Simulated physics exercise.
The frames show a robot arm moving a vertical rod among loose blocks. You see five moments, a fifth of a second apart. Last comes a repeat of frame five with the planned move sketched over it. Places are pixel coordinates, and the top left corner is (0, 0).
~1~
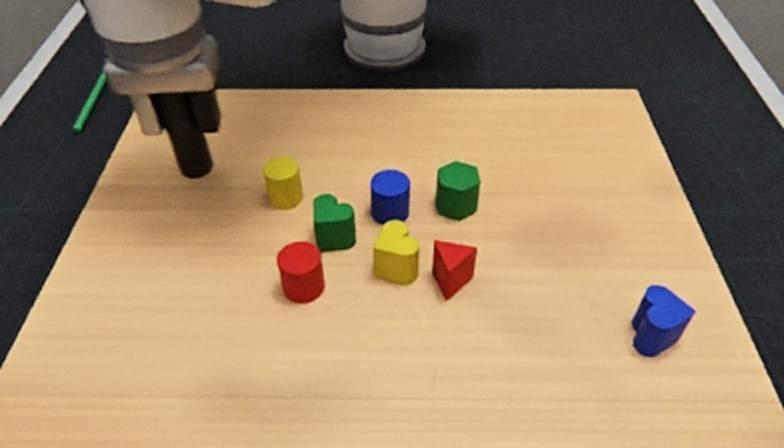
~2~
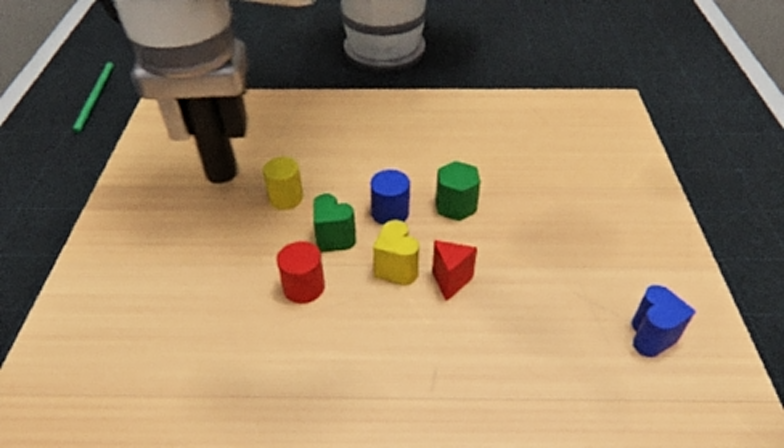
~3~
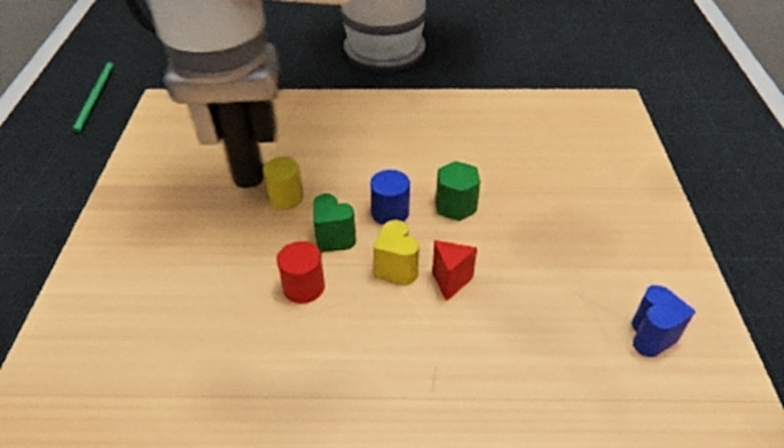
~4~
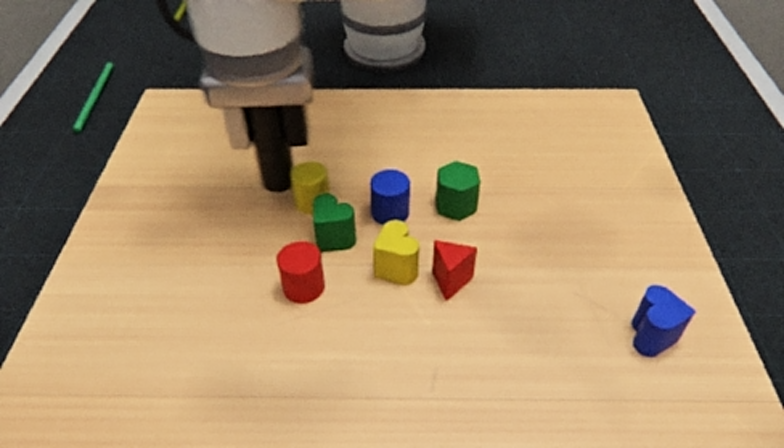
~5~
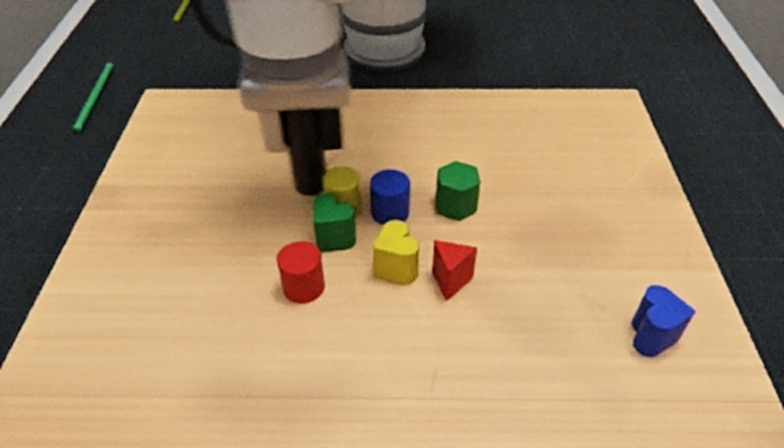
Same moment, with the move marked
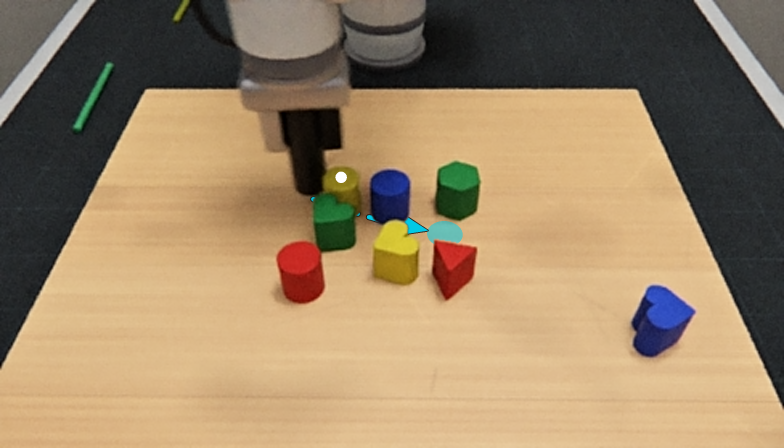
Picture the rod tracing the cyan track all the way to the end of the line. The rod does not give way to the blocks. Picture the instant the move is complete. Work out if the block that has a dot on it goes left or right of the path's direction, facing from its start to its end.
It is pushed towards the right-hand side.
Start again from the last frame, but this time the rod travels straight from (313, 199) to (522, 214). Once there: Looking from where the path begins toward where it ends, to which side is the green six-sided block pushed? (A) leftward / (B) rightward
Choice A: Leftward.
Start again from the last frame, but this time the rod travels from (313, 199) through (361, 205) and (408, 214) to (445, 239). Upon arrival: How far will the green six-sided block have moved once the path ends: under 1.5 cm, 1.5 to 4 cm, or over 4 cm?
Answer: Less than 1.5 cm.
Path on the board, from (313, 199) over (354, 213) and (398, 225) to (445, 234); the dot is on the yellow circular block.
What follows on the original path. One third of the way, rod (353, 198); yellow circular block (385, 193); blue circular block (424, 187).
Two thirds of the way, rod (399, 210); yellow circular block (421, 216); blue circular block (454, 200); yellow heart-shaped block (397, 244), turned 15° clockwise; green six-sided block (465, 174).
At the end, rod (446, 220); yellow circular block (445, 231); blue circular block (487, 204); yellow heart-shaped block (397, 244), turned 15° clockwise; red three-sided block (453, 256), turned 20° anticlockwise; green six-sided block (466, 173), turned 10° anticlockwise.
